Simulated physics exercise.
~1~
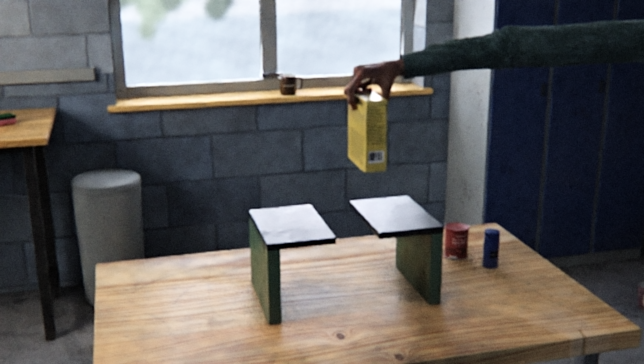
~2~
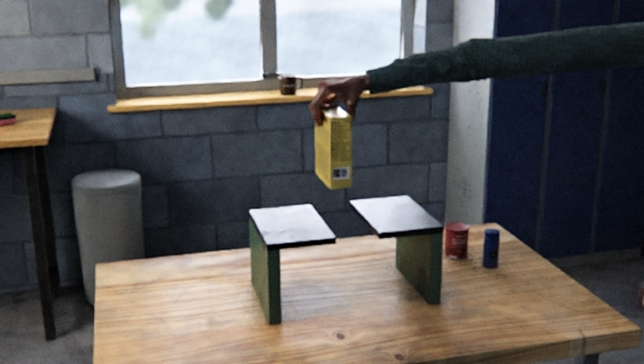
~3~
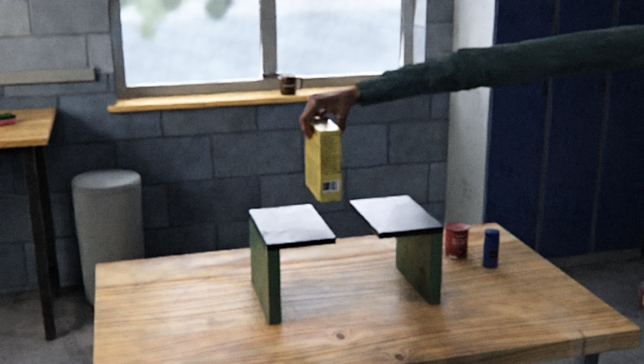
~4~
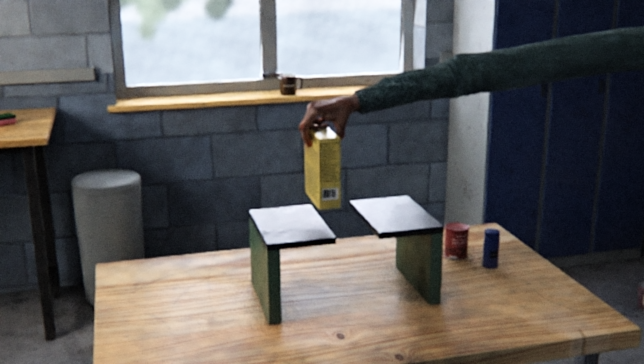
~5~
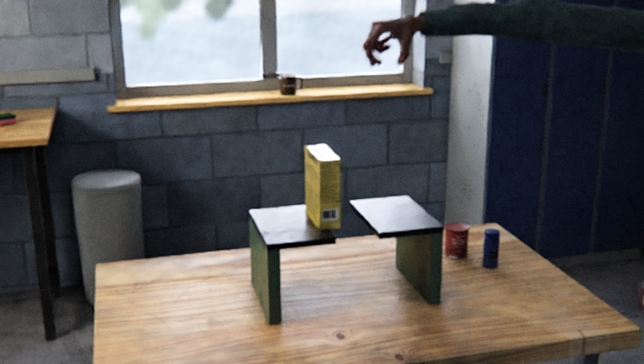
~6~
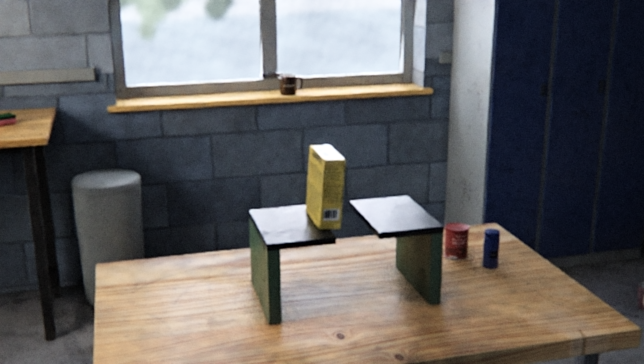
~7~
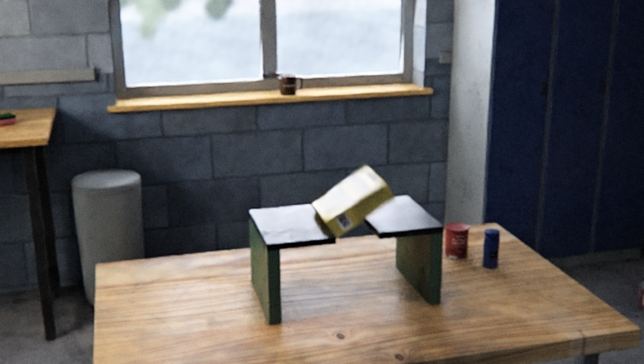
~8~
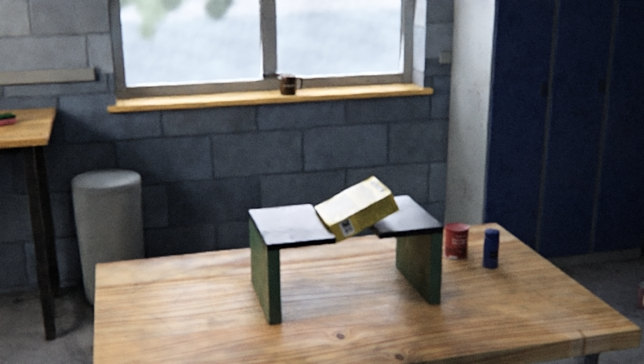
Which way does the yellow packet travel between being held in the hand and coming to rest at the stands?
The yellow packet moves down, from where the hand holds it above the stands to where it ends up lying across the gap.
